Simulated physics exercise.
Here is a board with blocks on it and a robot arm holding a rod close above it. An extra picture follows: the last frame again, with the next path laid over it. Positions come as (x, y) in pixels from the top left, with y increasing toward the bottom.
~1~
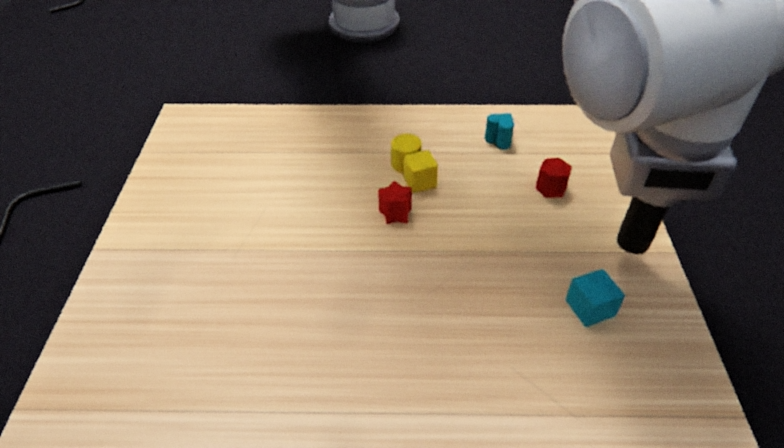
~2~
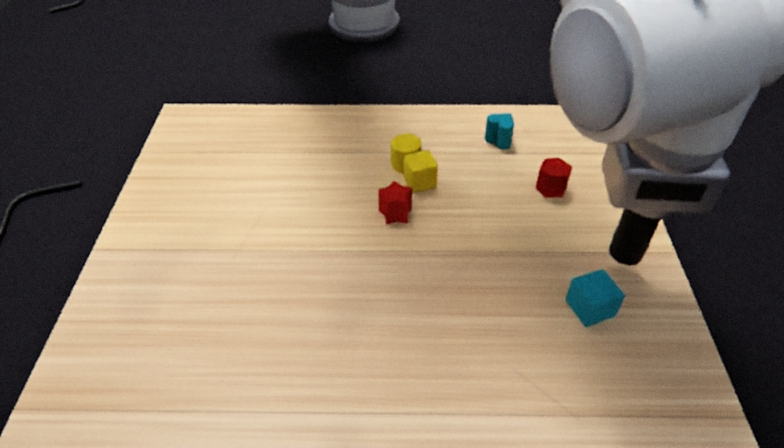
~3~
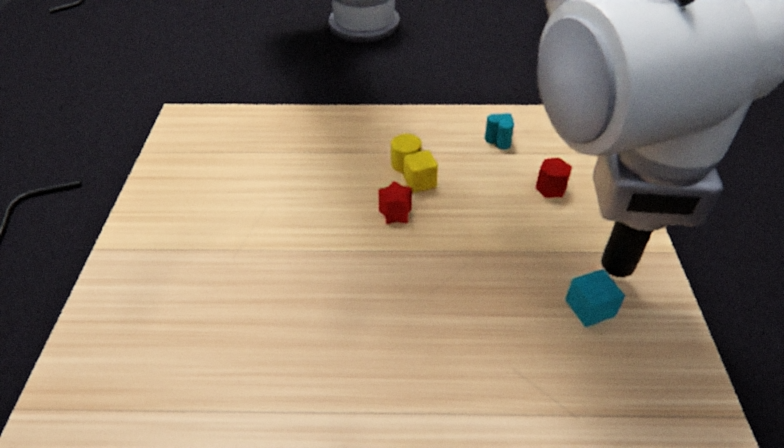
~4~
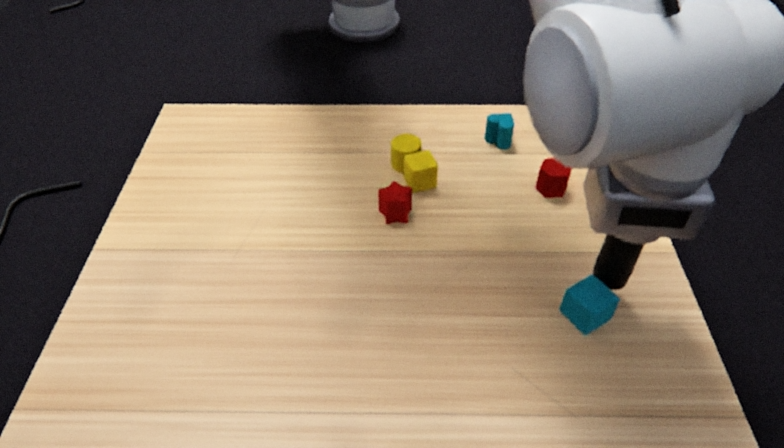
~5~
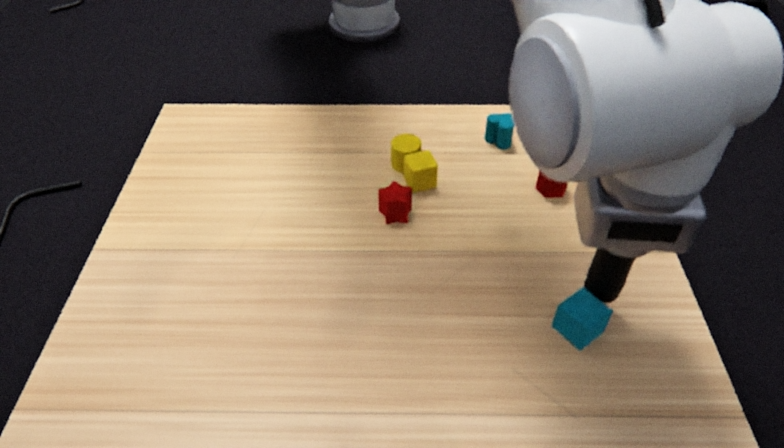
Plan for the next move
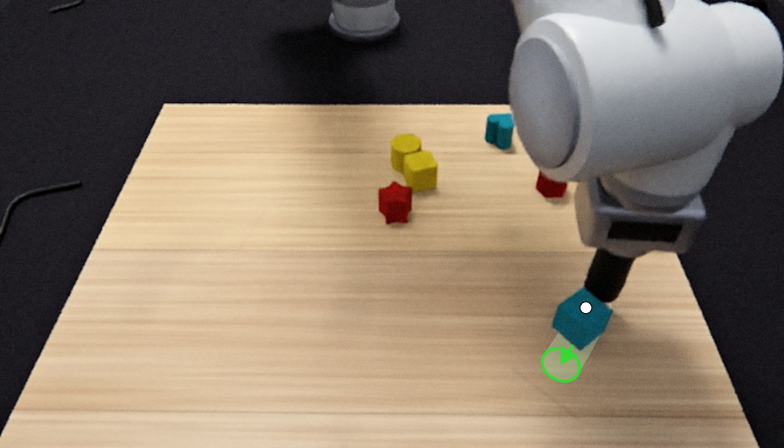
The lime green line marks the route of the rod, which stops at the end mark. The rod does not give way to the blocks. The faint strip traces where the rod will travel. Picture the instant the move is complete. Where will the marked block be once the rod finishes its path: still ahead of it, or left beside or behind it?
I'd say the marked block is still out in front of the rod at the end.
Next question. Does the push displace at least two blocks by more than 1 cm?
That would be a no.
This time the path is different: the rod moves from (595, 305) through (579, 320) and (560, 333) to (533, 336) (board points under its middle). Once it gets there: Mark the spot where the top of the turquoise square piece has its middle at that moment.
It ends at (555, 348).
The line goes straight from (595, 305) to (561, 364); the dot is on the turquoise square piece.
On the path given first. Halfway along, rod at (584, 321); turquoise square piece at (570, 341).
At the end, rod at (566, 350); turquoise square piece at (555, 375), turned 15° anticlockwise.
